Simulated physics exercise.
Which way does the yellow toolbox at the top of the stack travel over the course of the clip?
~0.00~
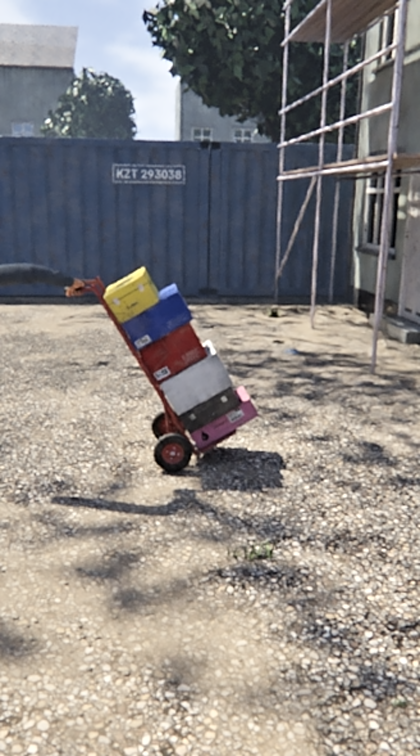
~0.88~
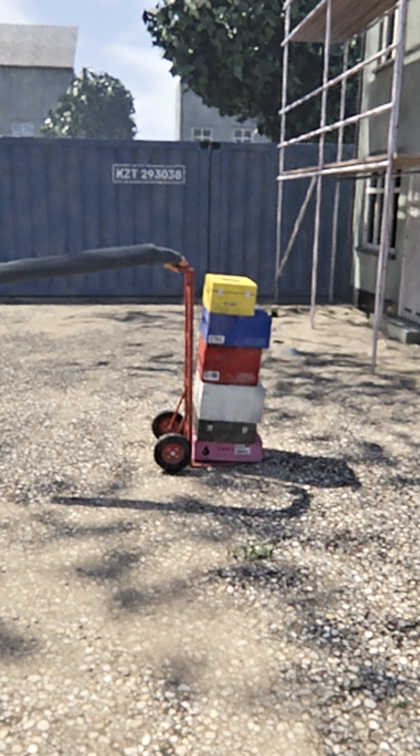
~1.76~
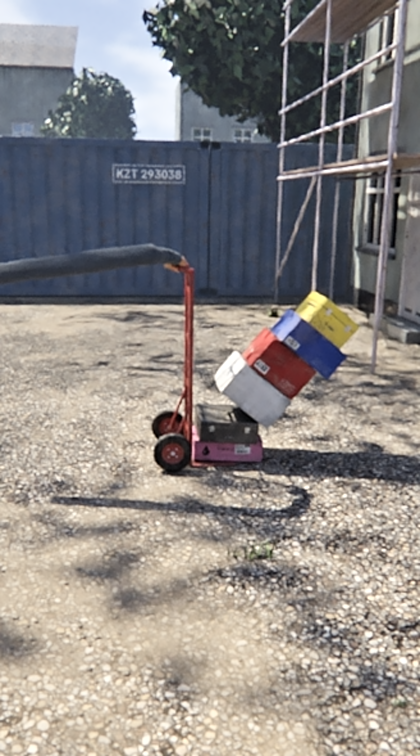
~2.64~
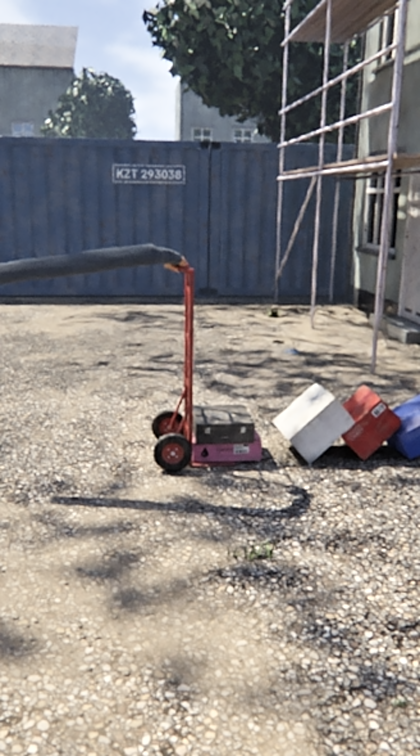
It moves to the right, first as the truck swings upright and then as it topples off with the other upper boxes.
To begin with, a red two-wheeled barrow truck leans back to the left in a gravel yard, loaded with a loose stack of boxes, a yellow one on top. A dark arm holding the handle swings the truck upright, and the stack stands straight for a moment. The truck stops there, but the upper boxes keep going, tilting over to the right as a leaning column. The white, red, blue and yellow boxes drop off the truck. At the end, the white, red and blue ones lie tumbled on the ground at the right, the yellow one is out of view, and the black toolbox and pink parcel remain aboard.
